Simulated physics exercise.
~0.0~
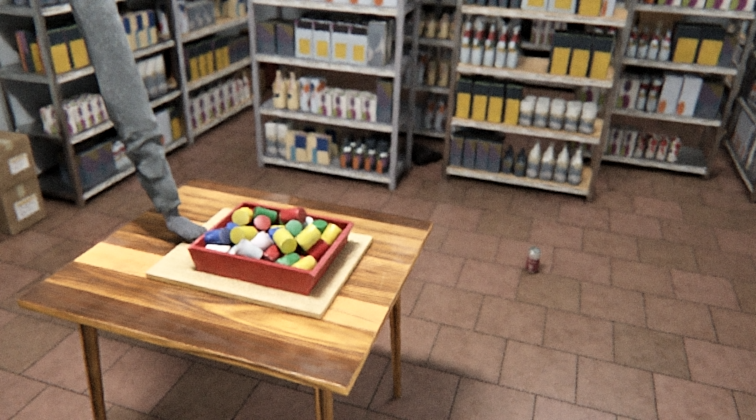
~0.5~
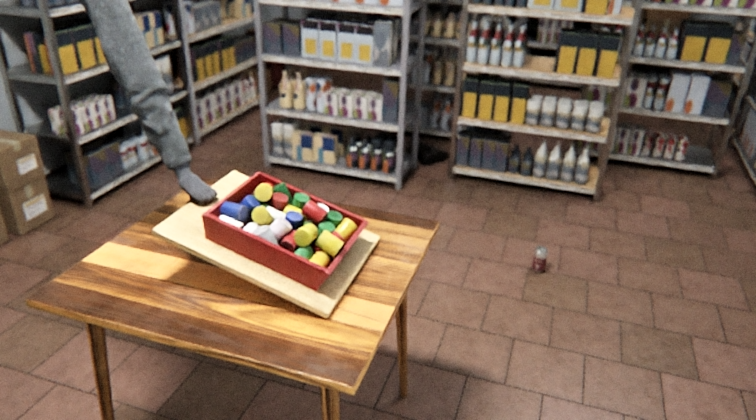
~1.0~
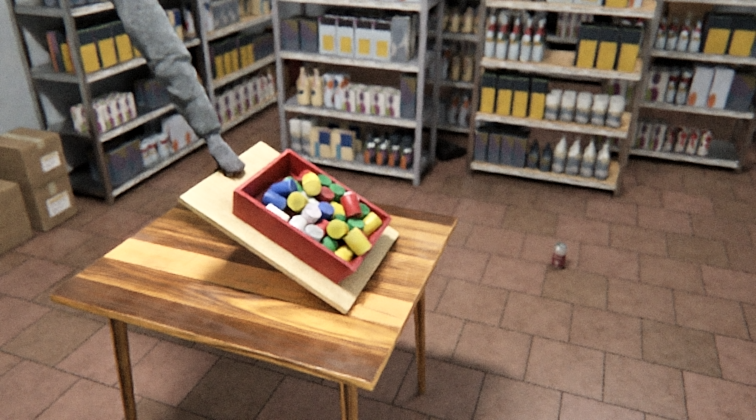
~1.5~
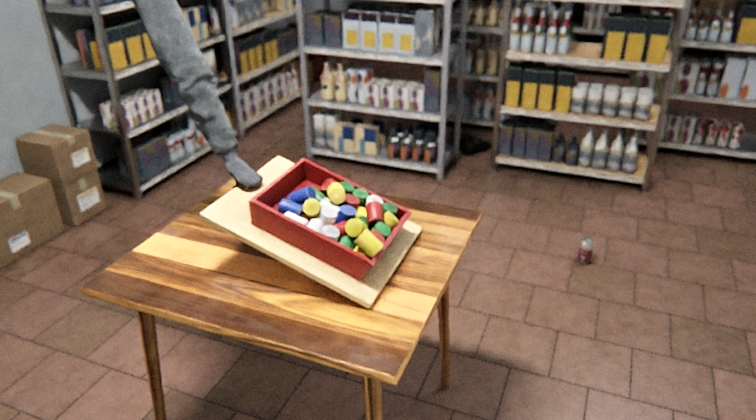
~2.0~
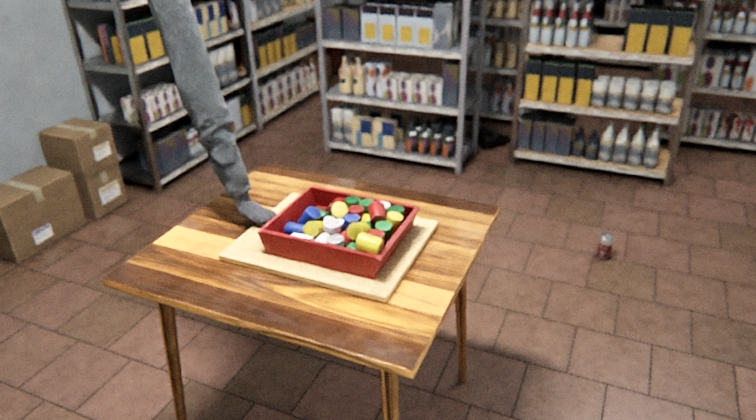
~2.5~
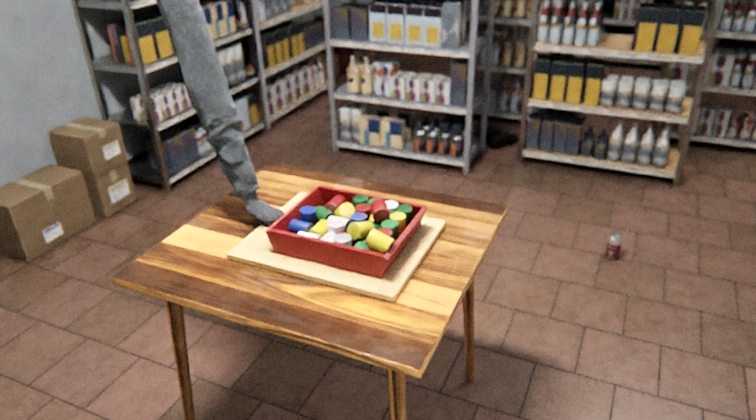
At first, a red tray heaped with small, colourful jars sits on a pale board on a wooden table, in a room lined with stocked shelves, while a grey arm reaches down to the board's left side. The arm lifts that side, so the board and tray tip to the right. The slope grows clearly steeper, and the jars stay bunched inside the tray. Then the arm lowers the raised side until the board lies flat again. At the end, the tray rests level on the table, still full, with no jars spilled from it.
